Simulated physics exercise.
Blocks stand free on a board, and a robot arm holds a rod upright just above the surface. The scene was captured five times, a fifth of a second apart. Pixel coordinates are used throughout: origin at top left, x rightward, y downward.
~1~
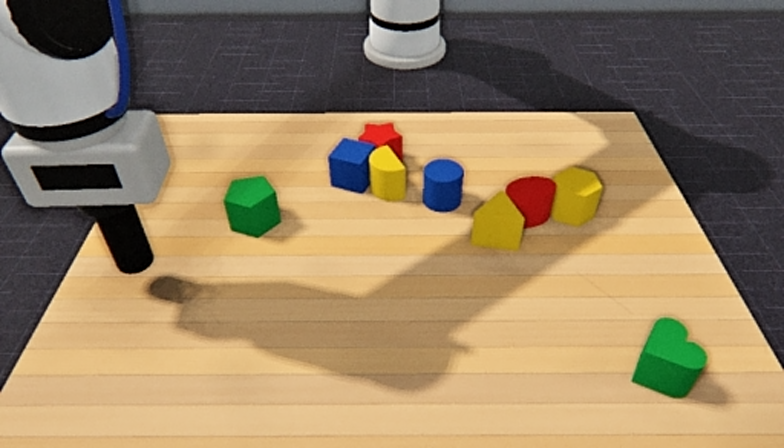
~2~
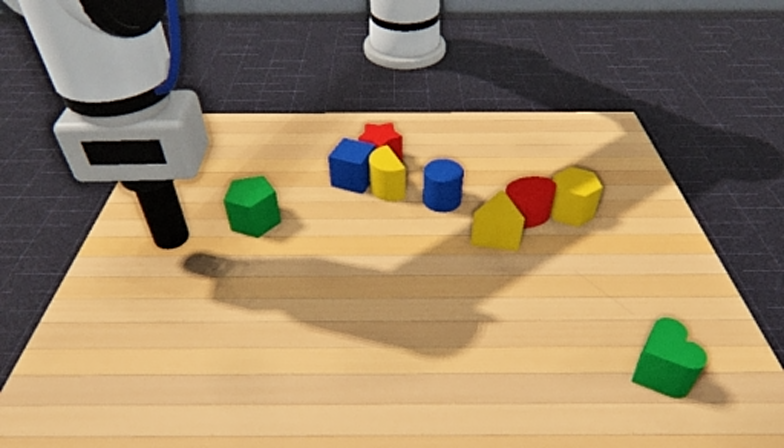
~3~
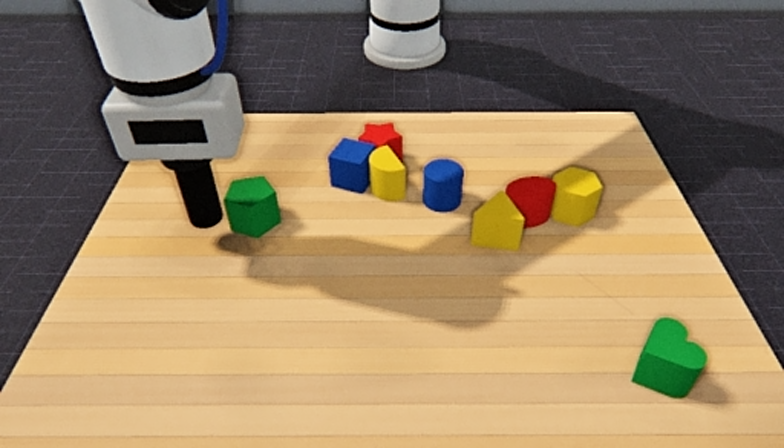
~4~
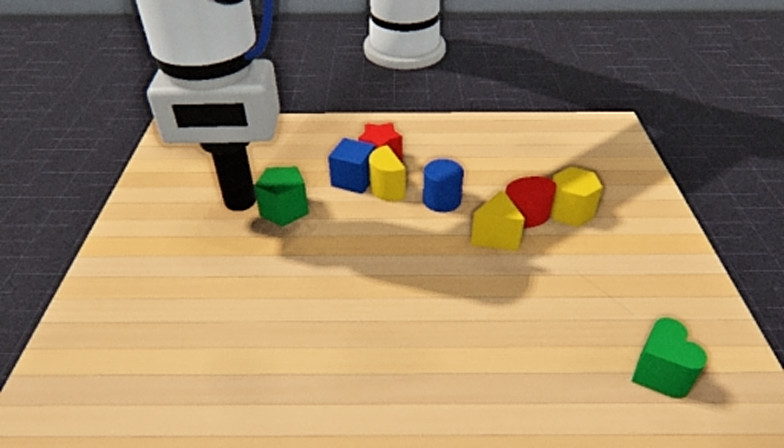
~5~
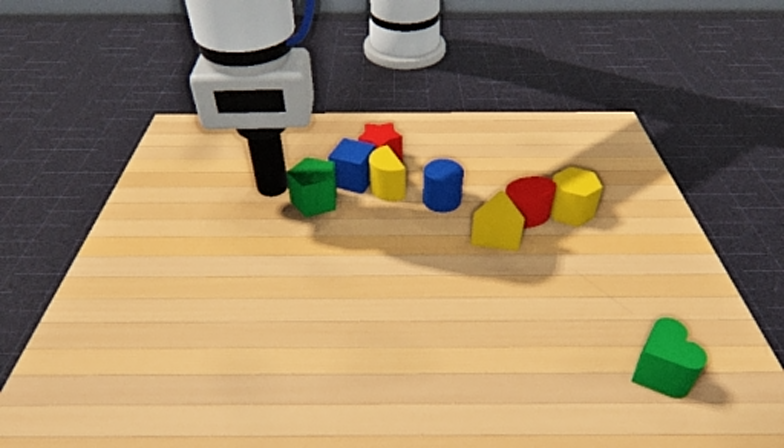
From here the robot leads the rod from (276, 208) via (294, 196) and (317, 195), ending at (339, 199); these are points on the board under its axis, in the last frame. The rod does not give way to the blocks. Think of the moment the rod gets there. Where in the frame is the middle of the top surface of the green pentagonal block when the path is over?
For the centre of its top, I'd go with (375, 163).
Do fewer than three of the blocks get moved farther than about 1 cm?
Going by the path, no.
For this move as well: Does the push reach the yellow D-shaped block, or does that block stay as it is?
The yellow D-shaped block will be pushed away from where it stands.
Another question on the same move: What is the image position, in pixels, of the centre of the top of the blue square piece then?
The centre of its top will be at (384, 140).
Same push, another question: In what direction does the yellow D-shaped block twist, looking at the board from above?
It makes a clockwise turn.
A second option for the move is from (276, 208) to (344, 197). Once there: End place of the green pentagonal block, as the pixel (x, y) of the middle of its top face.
The spot you're after is about (379, 159) in the image.
What follows on the original path. Halfway along, rod (304, 175); green pentagonal block (340, 163), turned 25° clockwise; blue square piece (369, 144); red star-shaped block (393, 127); yellow D-shaped block (395, 158), turned 30° clockwise.
At the end, rod (337, 180); green pentagonal block (375, 163); blue square piece (384, 140); red star-shaped block (402, 122), turned 10° anticlockwise; yellow D-shaped block (413, 158), turned 50° clockwise.
